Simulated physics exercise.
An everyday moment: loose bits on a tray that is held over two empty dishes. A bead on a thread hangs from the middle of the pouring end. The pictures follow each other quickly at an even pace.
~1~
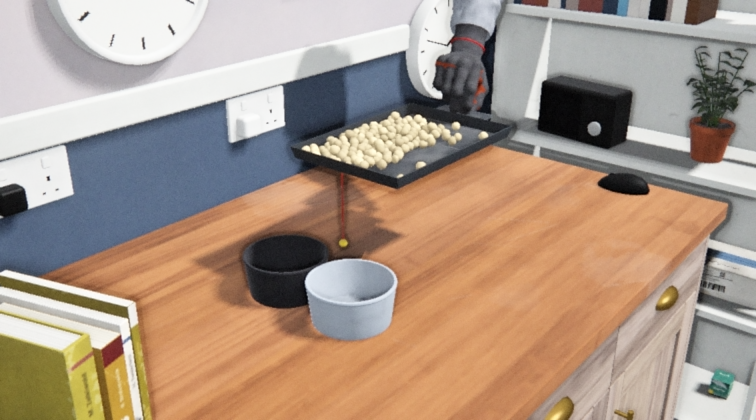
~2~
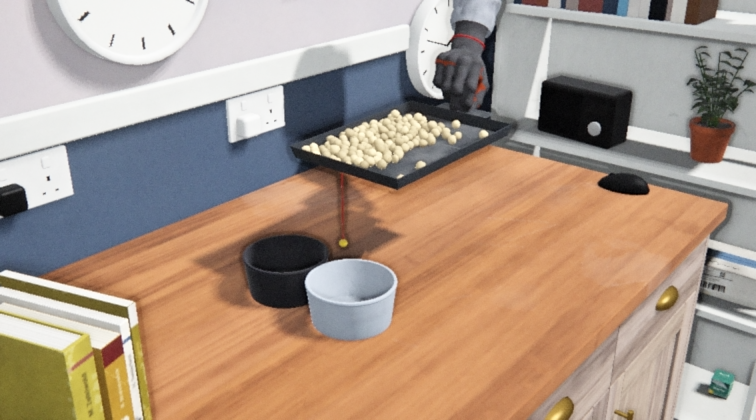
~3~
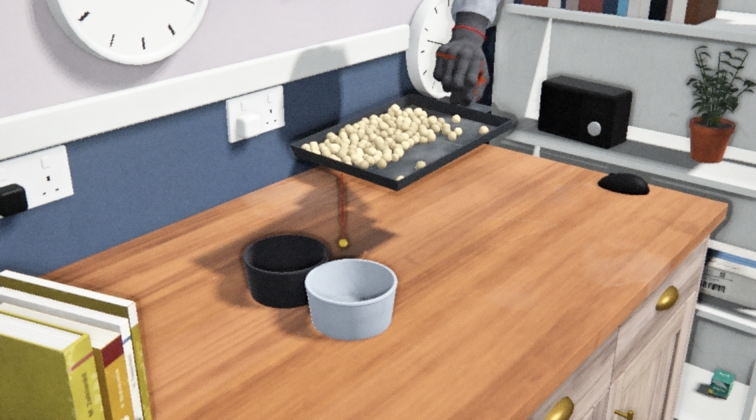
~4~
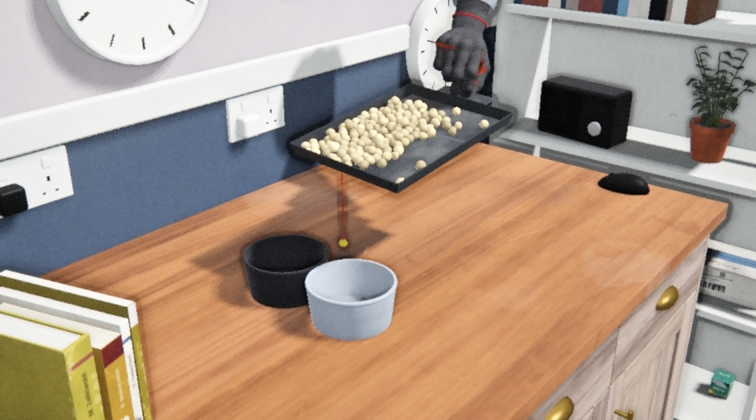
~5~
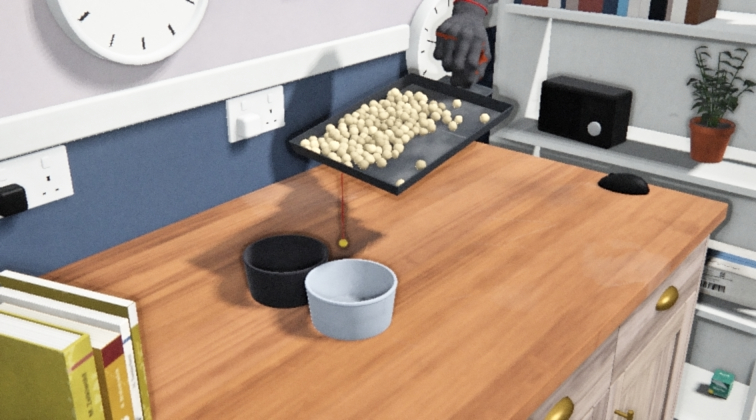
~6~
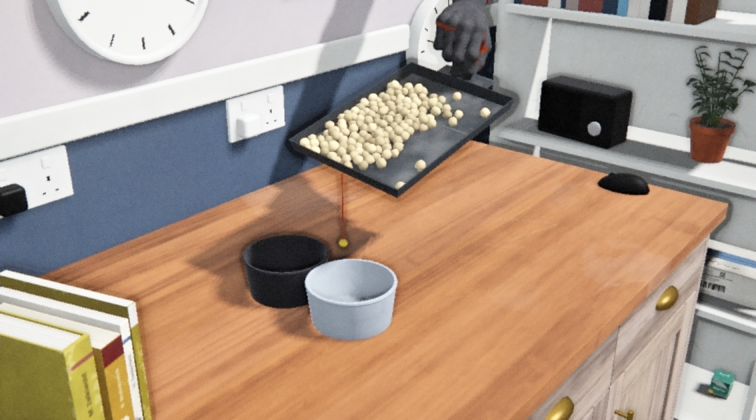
A dark tray of pale, round macadamia nuts, gripped at its far end by a dark gloved hand, hangs above a wooden counter seen from a raised, unmoving view. Below it sit a black dish and a pale grey-blue one, with books, sockets, clocks and a potted plant around. The tray starts level, then slowly tilts as the hand rises, its pouring end lowest at the right corner.
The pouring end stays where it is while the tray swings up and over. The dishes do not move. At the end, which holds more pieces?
The right-hand one ends fuller.
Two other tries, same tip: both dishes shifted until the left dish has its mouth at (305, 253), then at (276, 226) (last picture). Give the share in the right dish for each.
The first gives 70 %, the second 0 %.
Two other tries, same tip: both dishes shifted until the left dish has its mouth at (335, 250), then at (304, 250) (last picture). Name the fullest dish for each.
First the right one, then right.
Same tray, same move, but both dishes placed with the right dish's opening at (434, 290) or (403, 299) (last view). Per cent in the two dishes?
First some 70, then 60 per cent.
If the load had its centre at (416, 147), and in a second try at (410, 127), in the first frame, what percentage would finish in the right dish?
About 60 and 60 per cent.
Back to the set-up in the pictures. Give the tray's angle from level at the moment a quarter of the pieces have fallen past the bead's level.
Roughly 90°.
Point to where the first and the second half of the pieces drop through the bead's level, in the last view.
At about (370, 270), then at (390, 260).
Soon, tray tipped steeply; most on the tray; a stray few in the right dish; a stray few outside both; a small part in the air.
A while on, tray tipped right over; about a quarter on the tray; about a third in the right dish; a stray few in the left dish; a small part outside both; about a quarter in the air.
Towards the end, tray tipped past a quarter turn; about two thirds in the right dish; a stray few in the left dish; about a third outside both.
Finally, tray tipped past a quarter turn; about two thirds in the right dish; a stray few in the left dish; about a third outside both.
